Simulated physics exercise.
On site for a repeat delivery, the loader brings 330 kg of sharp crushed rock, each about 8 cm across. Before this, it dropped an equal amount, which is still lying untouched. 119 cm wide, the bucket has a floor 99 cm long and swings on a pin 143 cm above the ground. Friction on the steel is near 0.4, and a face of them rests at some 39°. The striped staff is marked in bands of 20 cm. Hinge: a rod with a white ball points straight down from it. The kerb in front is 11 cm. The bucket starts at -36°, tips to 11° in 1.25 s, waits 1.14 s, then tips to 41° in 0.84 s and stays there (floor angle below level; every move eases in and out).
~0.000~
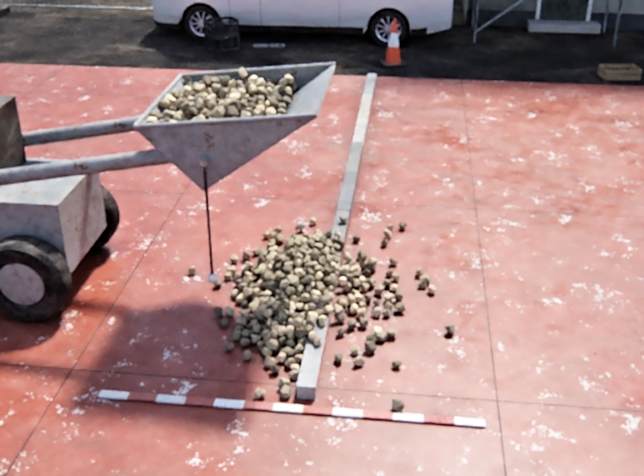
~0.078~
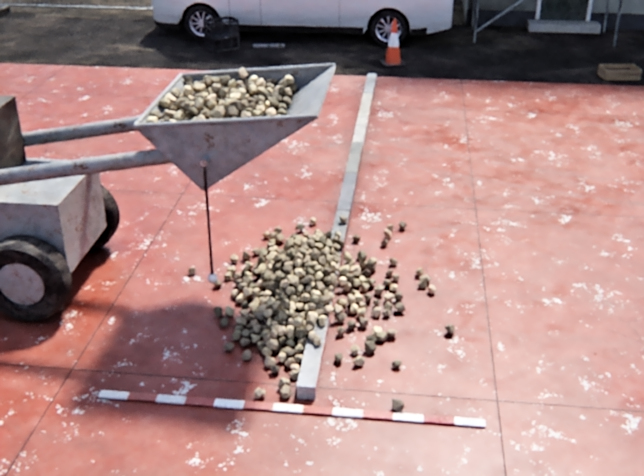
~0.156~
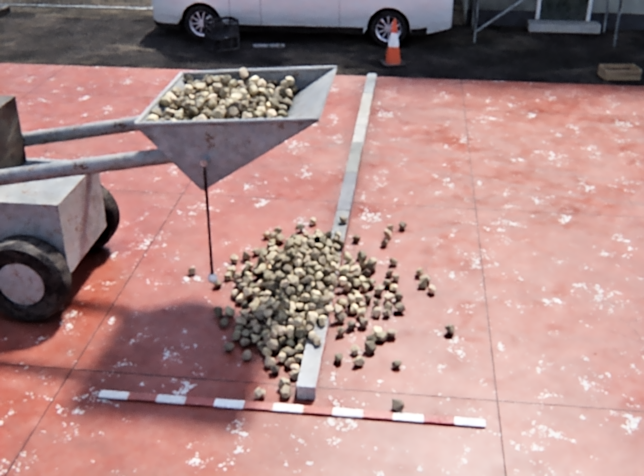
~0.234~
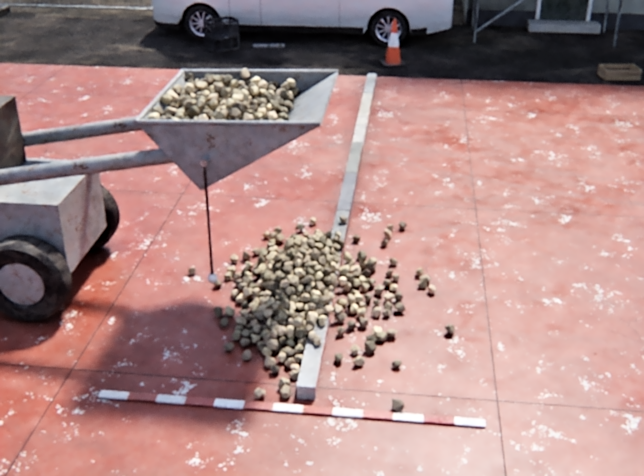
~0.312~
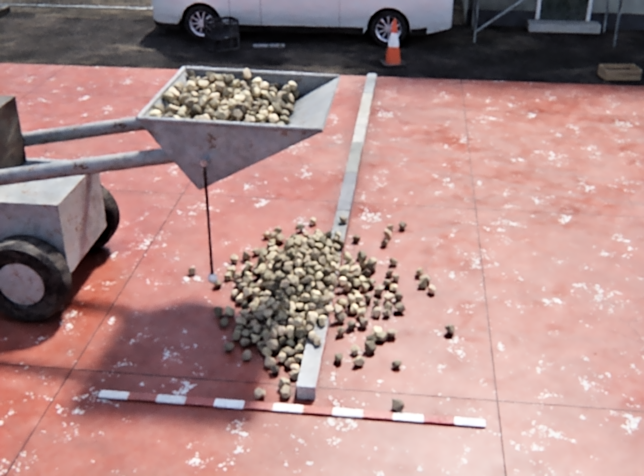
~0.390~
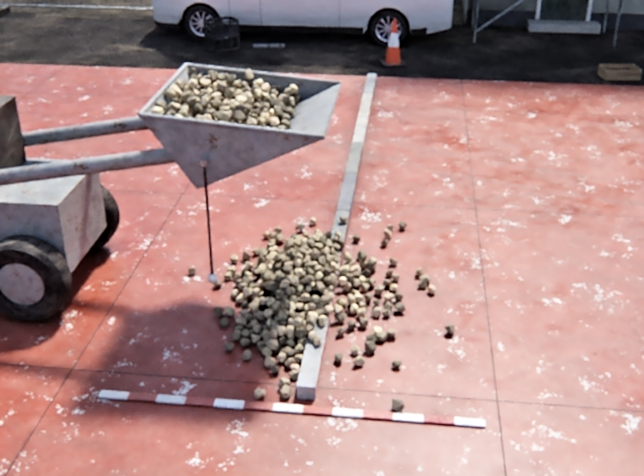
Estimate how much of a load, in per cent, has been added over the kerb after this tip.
Roughly 91 per cent of a load has been added.
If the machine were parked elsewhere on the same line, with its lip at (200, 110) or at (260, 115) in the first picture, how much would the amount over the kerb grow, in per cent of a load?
0 %, then 35 %.
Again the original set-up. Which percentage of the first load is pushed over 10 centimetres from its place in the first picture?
5 %.
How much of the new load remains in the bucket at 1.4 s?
Around 100 per cent of the load is still inside.
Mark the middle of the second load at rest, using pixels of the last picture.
Near (373, 288).
After 0.9 s the floor is at 4°; in per cent of one load, 100 in the bucket, 86 on this side of the kerb, 14 over the kerb; the foremost stones are at (419, 313).
After 1.4 s the floor is at 11°; in per cent of one load, 100 in the bucket, 86 on this side of the kerb, 14 over the kerb; the foremost stones are at (419, 313).
After 3.7 s the floor is at 41°; in per cent of one load, 15 in the bucket, 117 on this side of the kerb, 69 over the kerb; the foremost stones are at (423, 289).
After 6.4 s the floor is at 41°; in per cent of one load, 0 in the bucket, 95 on this side of the kerb, 105 over the kerb; the foremost stones are at (501, 321). Net gain over the kerb, 91.
